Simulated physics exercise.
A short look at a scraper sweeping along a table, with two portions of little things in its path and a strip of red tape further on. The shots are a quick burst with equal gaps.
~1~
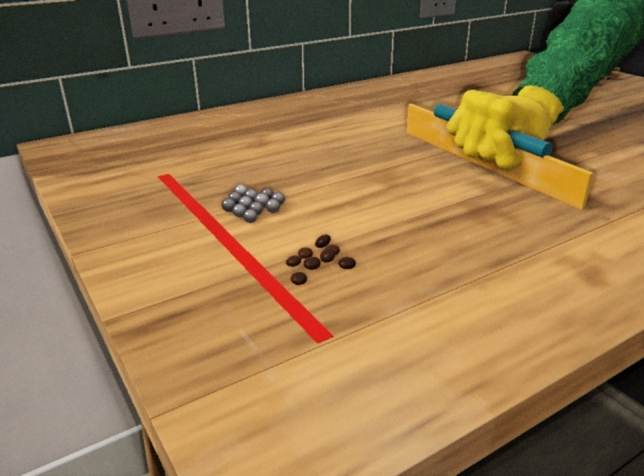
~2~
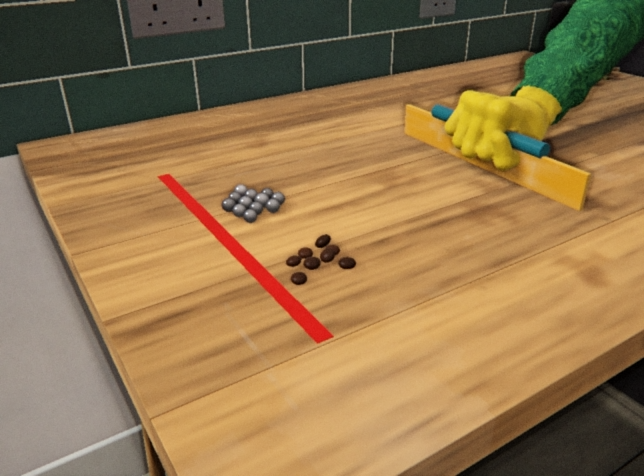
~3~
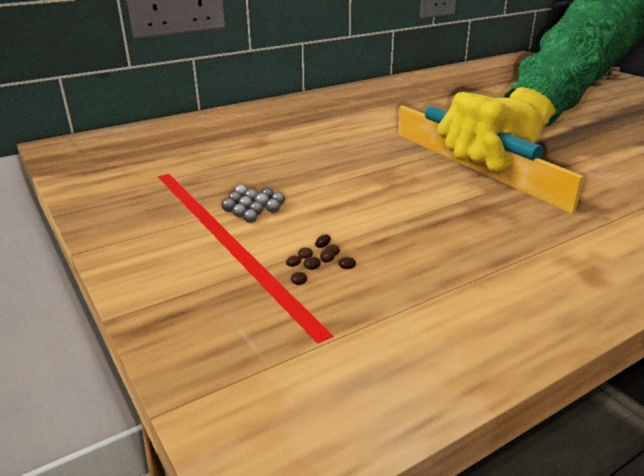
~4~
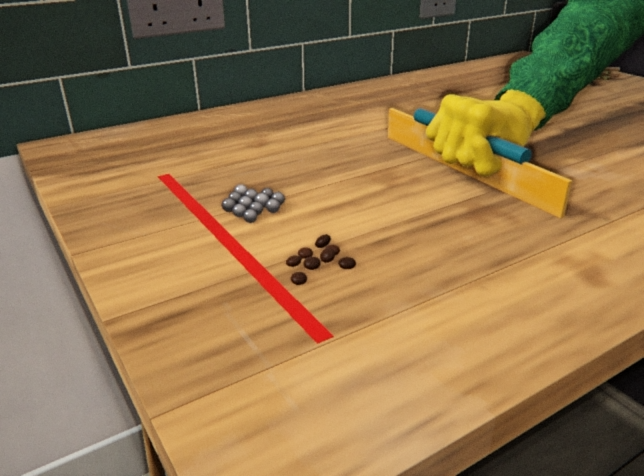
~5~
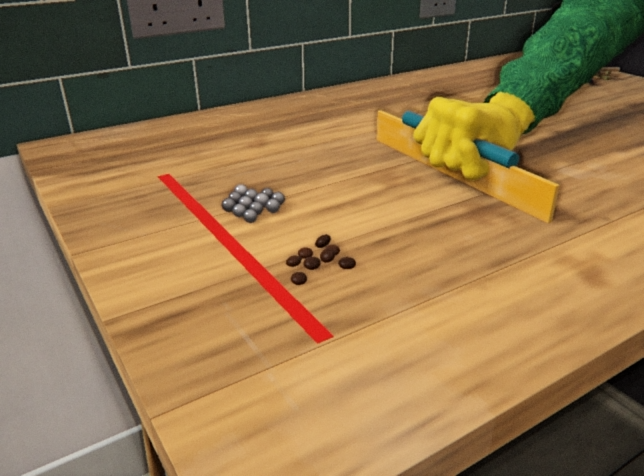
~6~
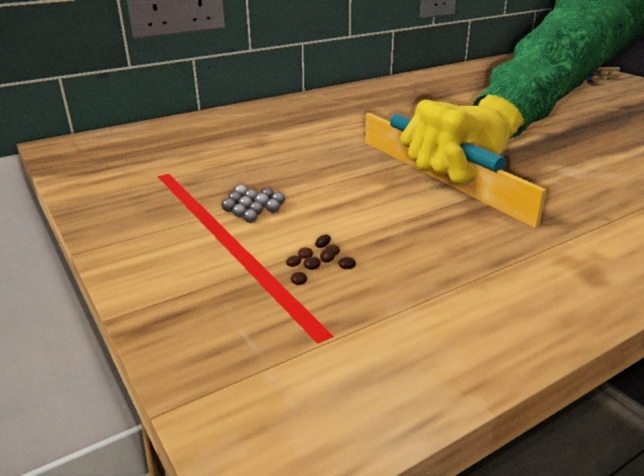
A pale wooden worktop against dark green wall tiles is seen from above at an angle by a still camera. Small silvery balls and a few dark brown drops lie in two separate clusters just right of a red strip, while a yellow-gloved hand in a fuzzy green sleeve grips a yellow scraper. The hand slides the scraper a short way left and slightly nearer, touching neither cluster.
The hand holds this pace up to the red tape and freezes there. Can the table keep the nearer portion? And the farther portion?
The nearer portion keeps clear of the drop; the farther portion sends some to the floor.
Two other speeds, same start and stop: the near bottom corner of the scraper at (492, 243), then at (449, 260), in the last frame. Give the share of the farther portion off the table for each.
Near 100 % and 100 %.
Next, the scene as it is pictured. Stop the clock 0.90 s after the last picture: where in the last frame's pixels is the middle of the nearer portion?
Roughly at (238, 287).
Then, 0.44 s later than the last frame, scraper still moving, near (338, 174); nearer portion all on the table, its front near (300, 278); farther portion all on the table, its front near (229, 205).
Then, 0.90 s later than the last frame, scraper stopped at the red tape; nearer portion all on the table, its front near (217, 291); farther portion all on the table, its front near (146, 216).
Then, 1.18 s later than the last frame, scraper stopped at the red tape; nearer portion all on the table, its front near (216, 291); farther portion all on the table, its front near (78, 253).
When it is over, scraper stopped at the red tape; nearer portion all on the table, its front near (216, 291); farther portion every one over the edge.
